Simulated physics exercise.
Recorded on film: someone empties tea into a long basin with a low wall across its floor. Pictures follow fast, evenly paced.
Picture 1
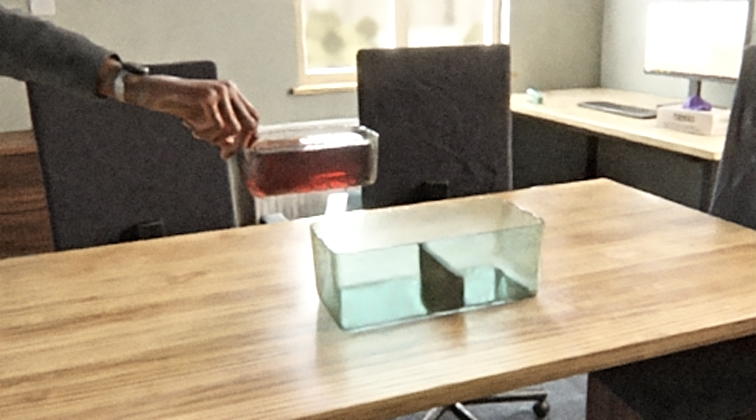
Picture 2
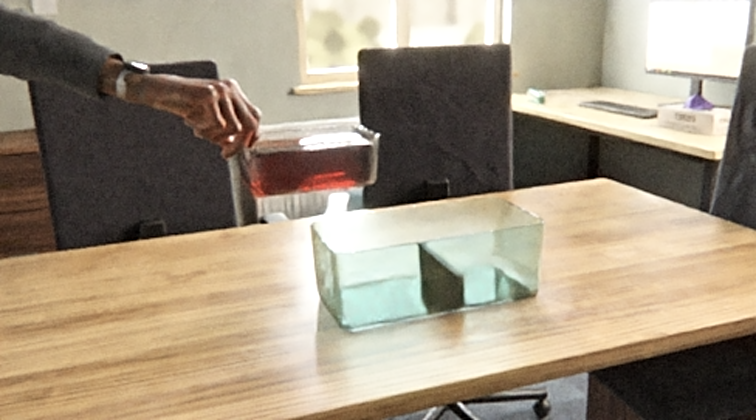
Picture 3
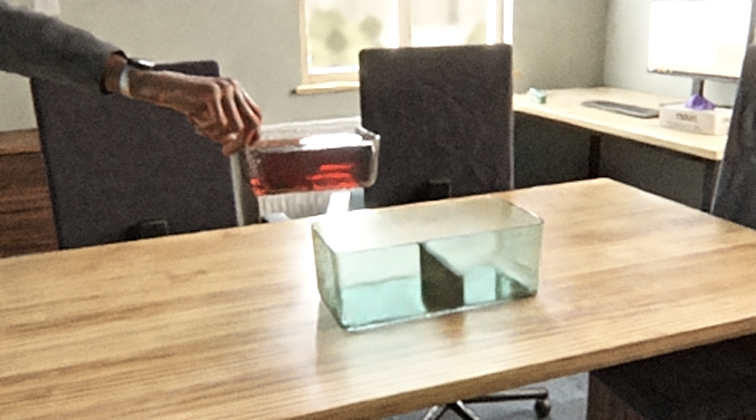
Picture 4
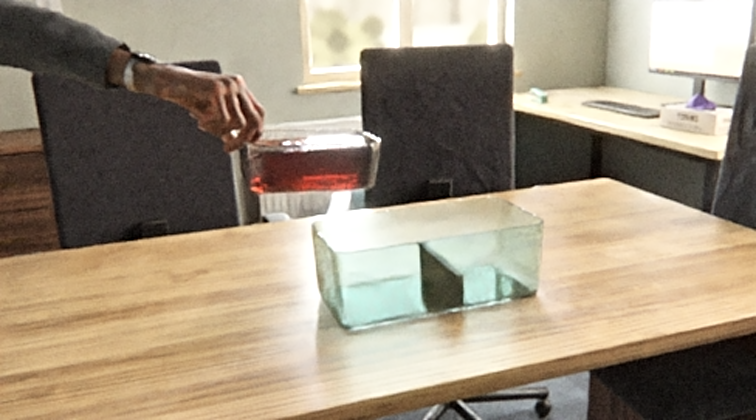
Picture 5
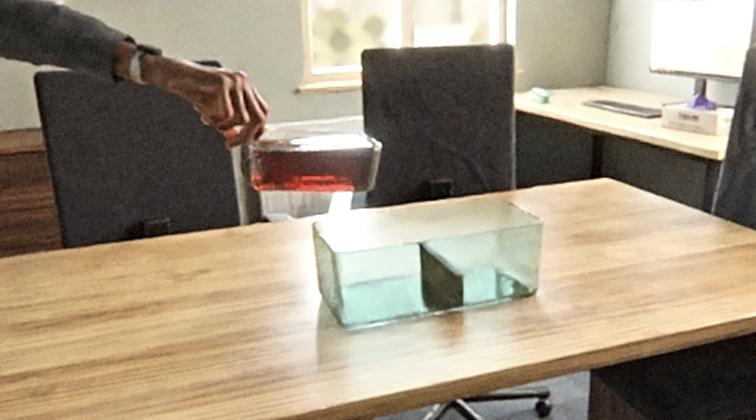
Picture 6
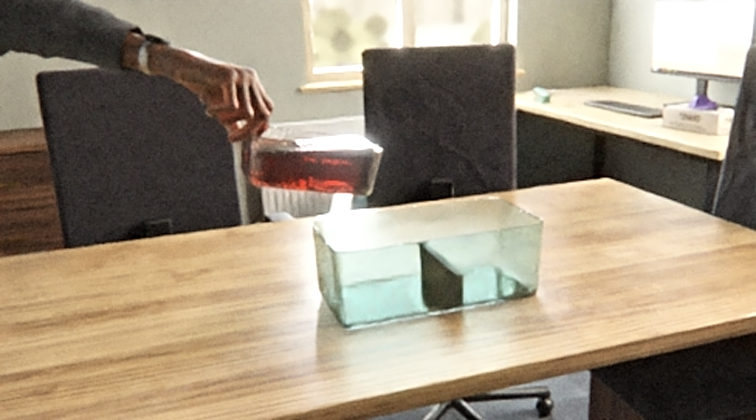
A hand slightly tilts a clear container of reddish tea above a long divided basin.
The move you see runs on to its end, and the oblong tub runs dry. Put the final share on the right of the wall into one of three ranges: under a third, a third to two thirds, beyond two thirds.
Stops short of a third.
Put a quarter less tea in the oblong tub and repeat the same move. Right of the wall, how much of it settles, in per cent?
Roughly 0 in a hundred.
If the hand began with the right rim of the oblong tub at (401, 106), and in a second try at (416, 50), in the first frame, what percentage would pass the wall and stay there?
About 60 per cent, then about 70 per cent.
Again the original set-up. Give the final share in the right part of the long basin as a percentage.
Close to 5 in a hundred.
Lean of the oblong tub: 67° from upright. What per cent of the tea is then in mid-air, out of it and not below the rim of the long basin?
About 30 per cent.
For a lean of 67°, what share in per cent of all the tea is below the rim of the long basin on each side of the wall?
About 40 per cent on the left and 0 on the right.
A moment on, the oblong tub is tipped part way and 24 per cent is still to pour, 41 is left of the wall and 0 right of it.
Next, the oblong tub is tipped right over and 3 per cent is still to pour, 87 is left of the wall and 2 right of it.
Then the oblong tub is tipped right over and 0 per cent is still to pour, 90 is left of the wall and 3 right of it.
Later the oblong tub is tipped right over and 0 per cent is still to pour, 90 is left of the wall and 3 right of it.
Finally, 89 per cent lies left of the wall, 4 right of it and 7 outside.
